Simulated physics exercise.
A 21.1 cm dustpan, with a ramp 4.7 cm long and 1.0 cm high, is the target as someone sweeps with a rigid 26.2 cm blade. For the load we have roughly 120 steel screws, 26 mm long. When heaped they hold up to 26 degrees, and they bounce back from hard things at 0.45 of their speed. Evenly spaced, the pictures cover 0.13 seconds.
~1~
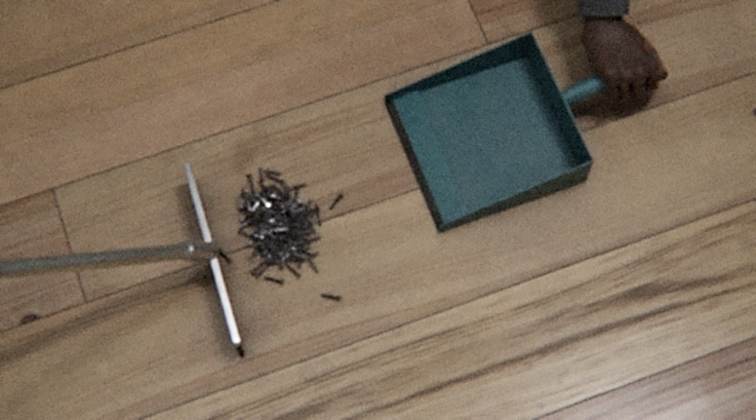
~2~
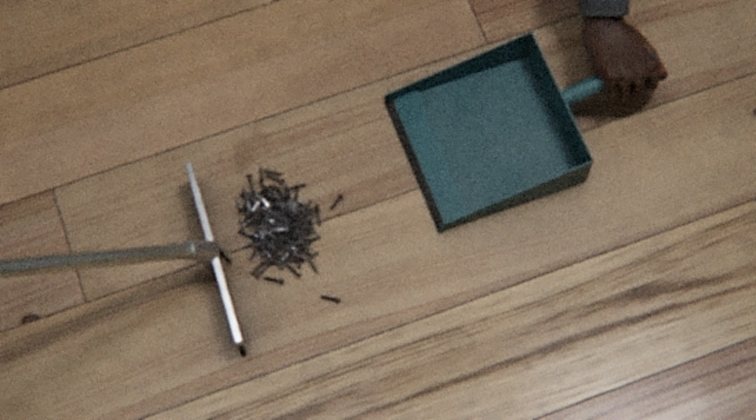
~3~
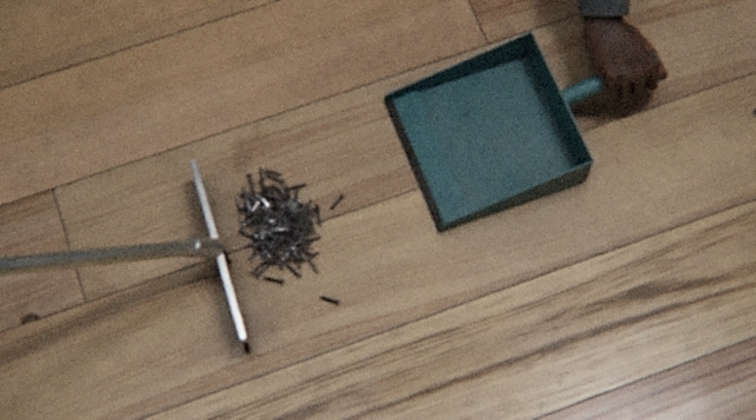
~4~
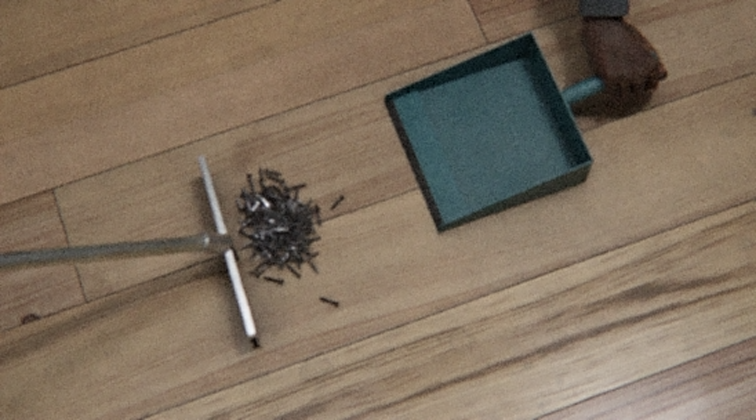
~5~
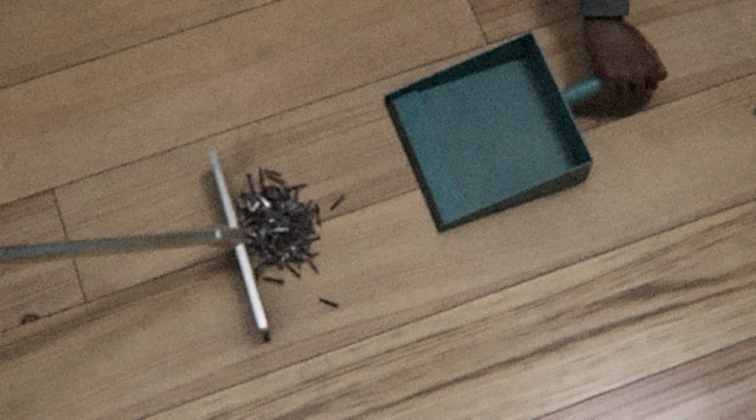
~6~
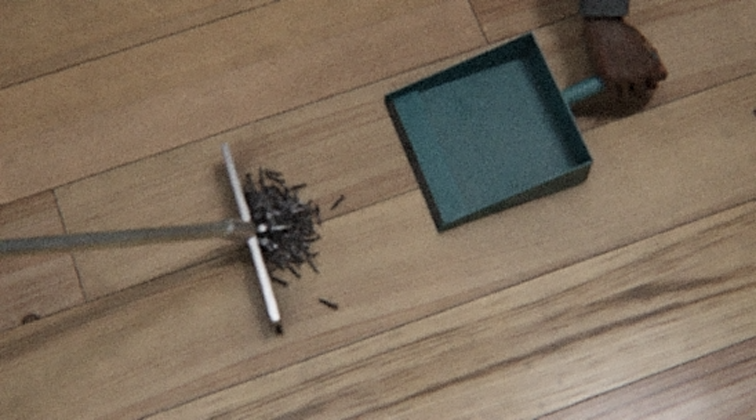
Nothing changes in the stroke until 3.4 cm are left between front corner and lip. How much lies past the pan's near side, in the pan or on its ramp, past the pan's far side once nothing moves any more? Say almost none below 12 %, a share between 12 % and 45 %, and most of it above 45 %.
One by one: Past the pan's near side: Odds are it gets a meagre share. In the pan or on its ramp: Odds are it gets a so-so share. Past the pan's far side: Odds are it gets a meagre share.
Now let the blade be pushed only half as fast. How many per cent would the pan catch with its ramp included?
Then near 20 in a hundred.
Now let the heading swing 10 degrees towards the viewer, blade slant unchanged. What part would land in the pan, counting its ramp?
My guess is some 40 percent.
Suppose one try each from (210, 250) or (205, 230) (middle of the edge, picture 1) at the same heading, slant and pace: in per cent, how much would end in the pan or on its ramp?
First try about 35 per cent, second about 30 per cent.
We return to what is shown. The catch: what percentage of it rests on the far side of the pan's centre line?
Some 60 per cent.
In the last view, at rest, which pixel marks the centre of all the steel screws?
Est. centre at rest: (407, 163) px.
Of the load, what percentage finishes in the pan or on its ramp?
Share at rest: Approx. 35 per cent.
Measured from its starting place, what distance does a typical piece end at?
Roughly 20 cm.
Then, 0.14 s after the last picture, middle of the blade 14 cm from the lip; 0 % over the lip, far side 0 %, near side 5 %.
Then, 0.24 s after the last picture, middle of the blade 6 cm from the lip; 0 % over the lip, far side 0 %, near side 5 %.
Then, 0.47 s after the last picture, middle of the blade 4 cm from the lip; 35 % over the lip, far side 0 %, near side 0 %.
In the end, near side 0 %, pan 35 %, far side 0 %, in front of the lip or behind the blade 60 %.
